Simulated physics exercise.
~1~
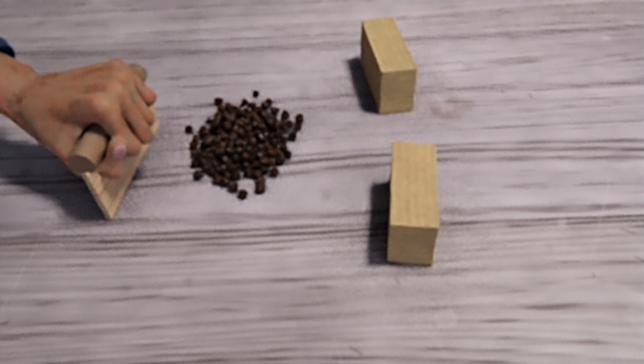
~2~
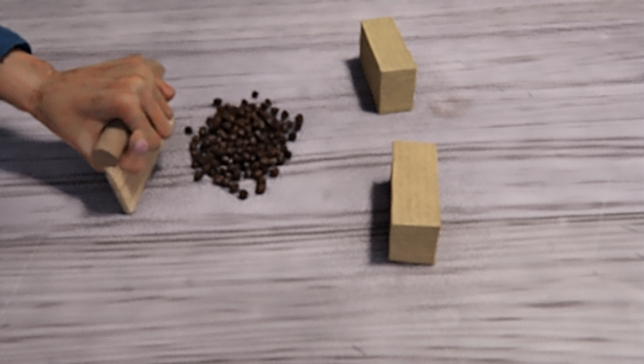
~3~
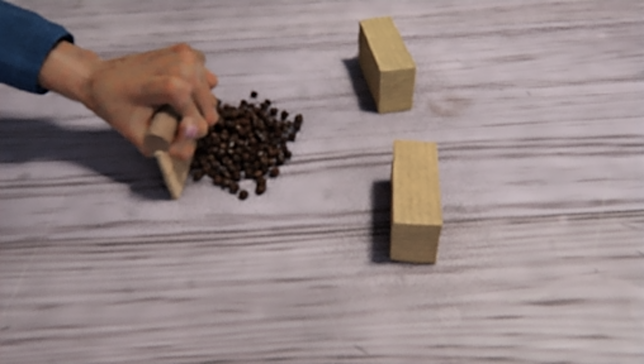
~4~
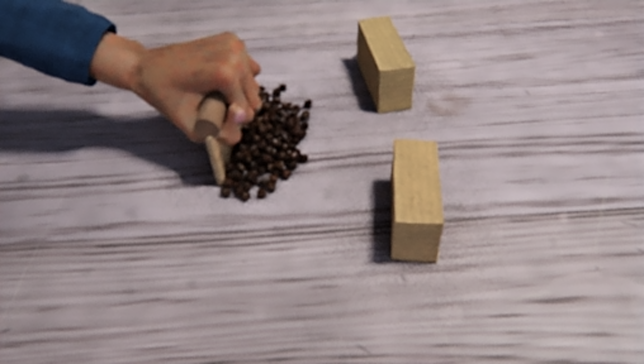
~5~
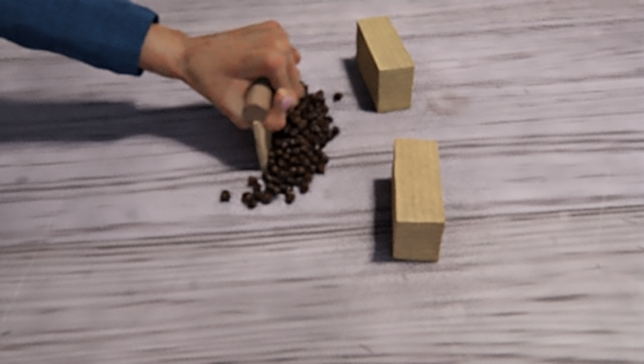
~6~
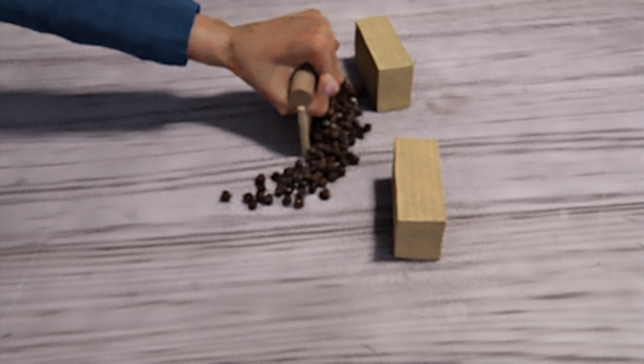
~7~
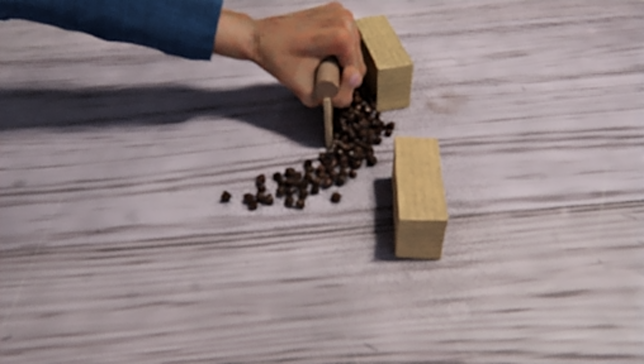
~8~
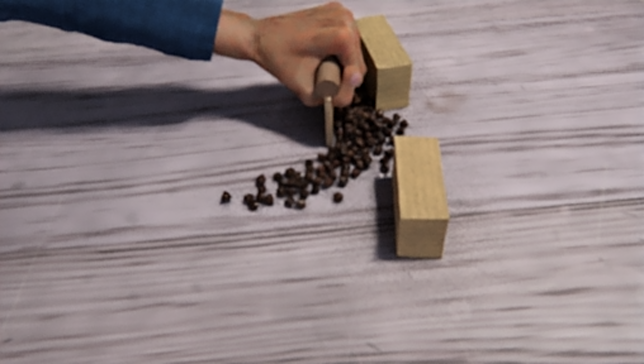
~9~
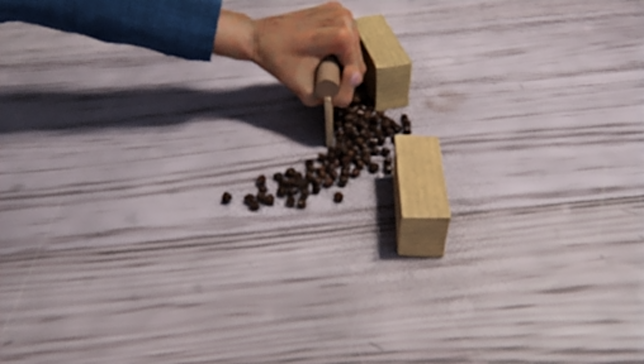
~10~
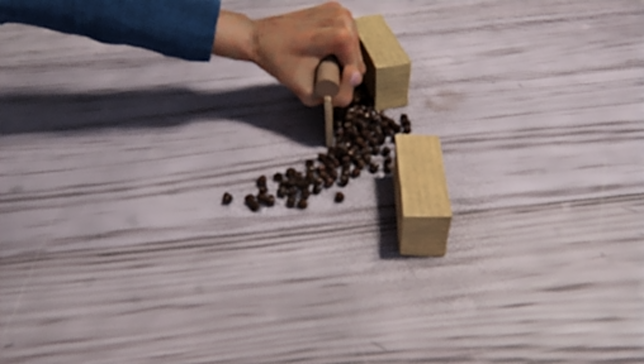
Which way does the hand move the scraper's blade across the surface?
The blade moves to the right, pushing into the dark beans and heading toward the wooden blocks before it stops.
